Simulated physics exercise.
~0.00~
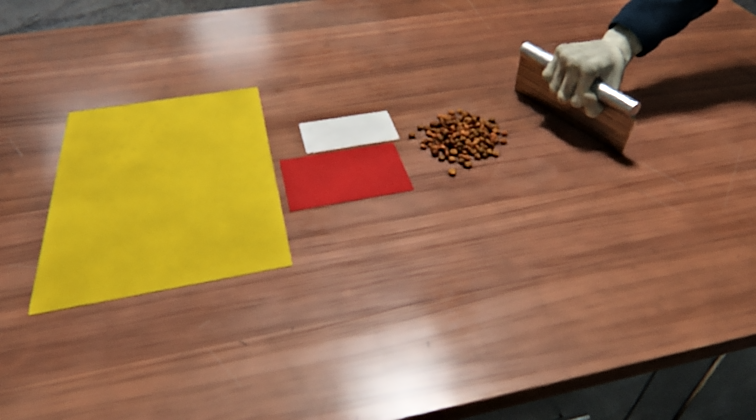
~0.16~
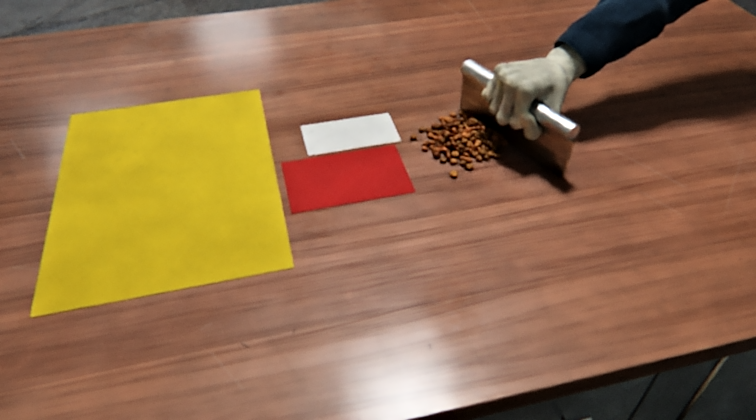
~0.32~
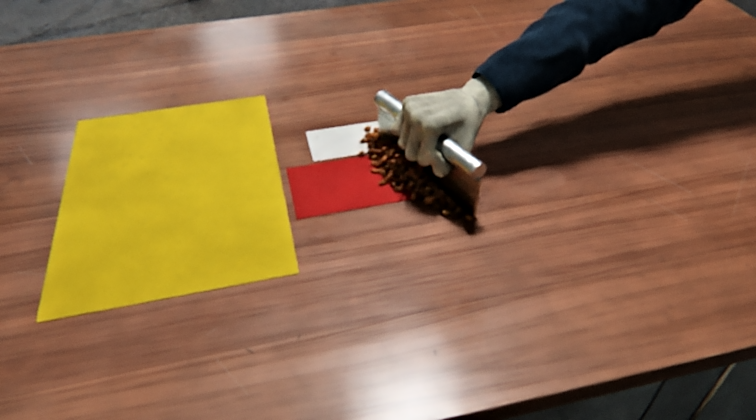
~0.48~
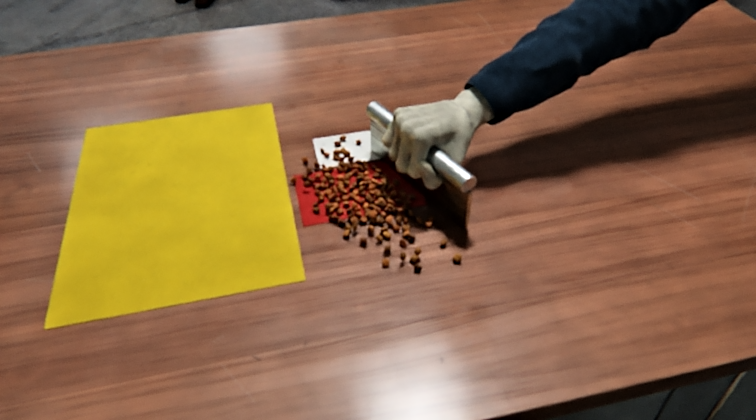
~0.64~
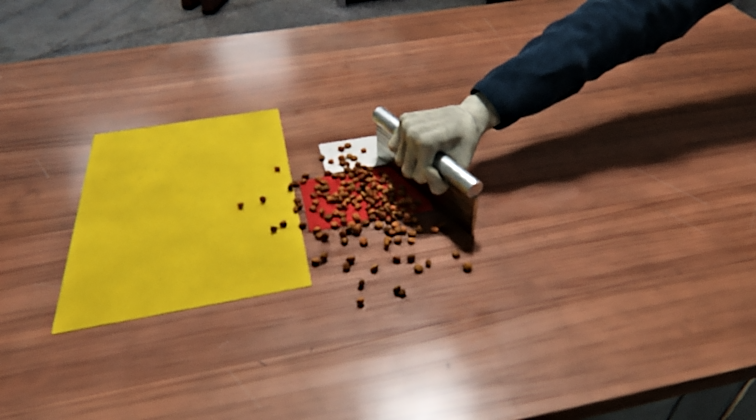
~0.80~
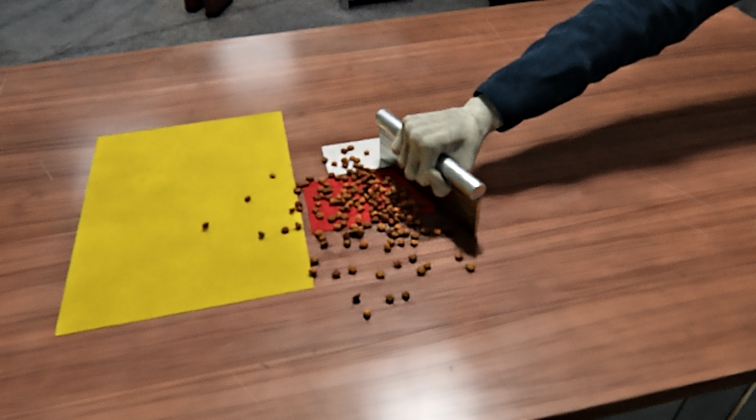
A gloved hand in a dark sleeve slides an upright, metal-handled scraper leftward across a wooden table toward a small heap of brown kibble. Ahead lie a small white sheet, a red one below it, and a large yellow one at the far left. The blade reaches the heap and pushes it, bunched along its face, onto the red and white sheets. Then the scraper halts, and the pieces spill forward and spread out. A few roll onto the yellow sheet before settling, while most rest on the red sheet and bare wood, with some on the white.
